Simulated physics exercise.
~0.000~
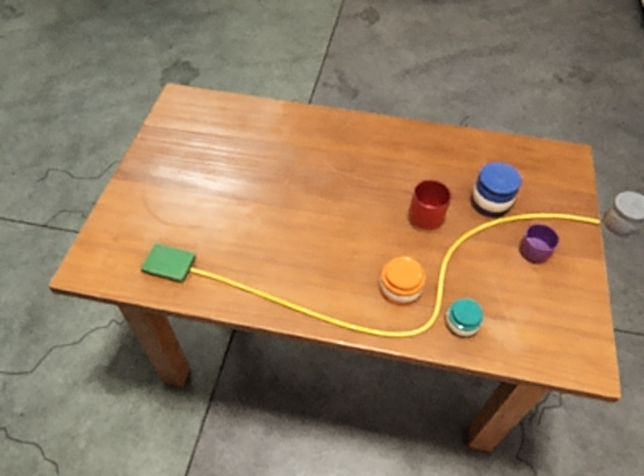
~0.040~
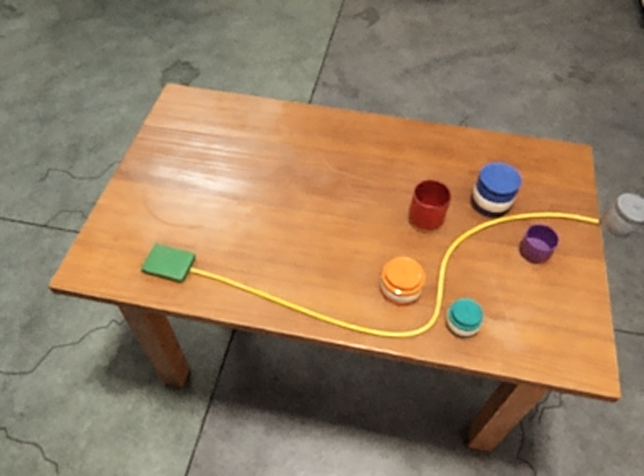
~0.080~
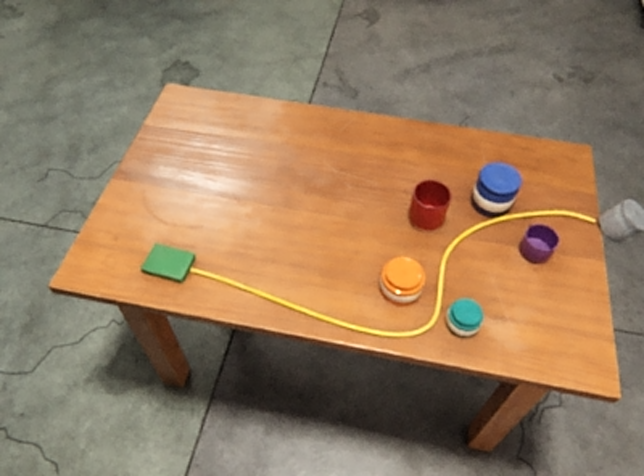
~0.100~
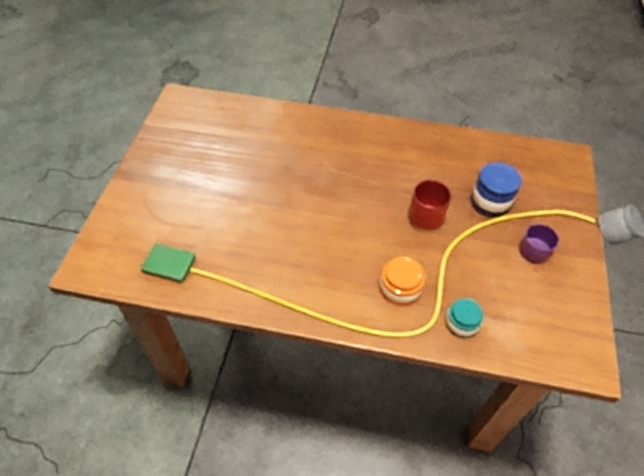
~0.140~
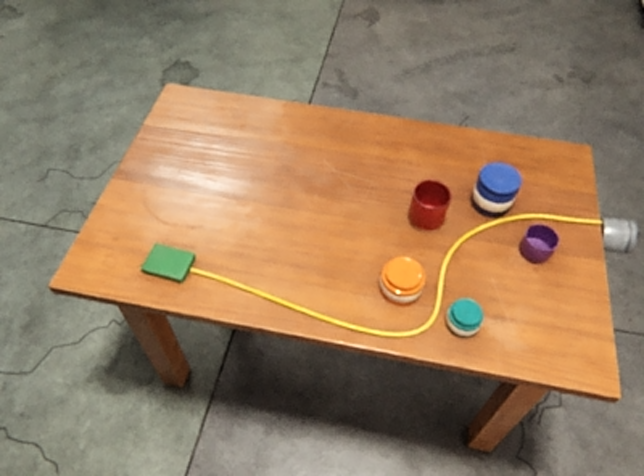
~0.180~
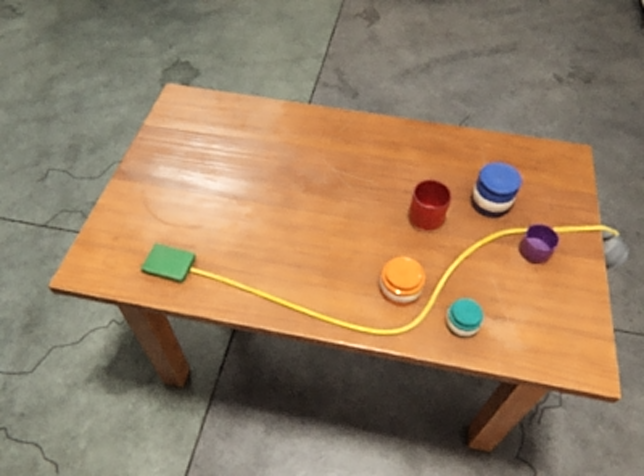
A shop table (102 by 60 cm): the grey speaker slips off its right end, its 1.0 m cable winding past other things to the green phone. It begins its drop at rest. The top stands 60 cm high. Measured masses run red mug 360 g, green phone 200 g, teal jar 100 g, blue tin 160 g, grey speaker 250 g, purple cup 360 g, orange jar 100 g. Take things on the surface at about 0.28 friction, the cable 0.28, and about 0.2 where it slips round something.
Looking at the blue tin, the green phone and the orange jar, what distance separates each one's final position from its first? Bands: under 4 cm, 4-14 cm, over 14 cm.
At the end, blue tin: Small displacement, green phone: Large displacement, orange jar: Large displacement.
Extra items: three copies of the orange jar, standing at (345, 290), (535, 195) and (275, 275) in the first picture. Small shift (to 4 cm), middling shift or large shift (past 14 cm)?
Moderate, slight, then moderate.
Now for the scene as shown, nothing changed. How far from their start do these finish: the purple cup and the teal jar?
The purple cup ends up around 0 cm from its start and the teal jar around 0 cm.
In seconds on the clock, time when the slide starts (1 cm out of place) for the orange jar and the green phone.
Times: Orange jar = 0.26 s, green phone = 0.28 s.
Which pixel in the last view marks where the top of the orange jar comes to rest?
Around (374, 153).
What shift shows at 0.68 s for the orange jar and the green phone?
Orange jar: 30 cm; green phone: 35 cm.
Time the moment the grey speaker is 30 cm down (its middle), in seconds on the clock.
At 0.42 s.
By 0.4 s, the cable's tail end at (262, 266); orange jar 20 cm off its start, green phone 13 cm off its start, grey speaker over the edge.
By 0.7 s, the cable's tail end at (386, 265); green phone 37 cm off its start, orange jar 30 cm off its start, grey speaker over the edge.
By 0.9 s, the cable's tail end at (463, 262); green phone 51 cm off its start at (440, 255), orange jar 30 cm off its start at (374, 153), grey speaker over the edge.
By 1.2 s, the cable's tail end at (468, 261); green phone 53 cm off its start, orange jar 30 cm off its start, grey speaker over the edge.
By 2.4 s, the cable's tail end at (468, 261); green phone 53 cm off its start at (446, 254), orange jar 30 cm off its start at (374, 153), blue tin 0 cm off its start at (501, 177), grey speaker over the edge.
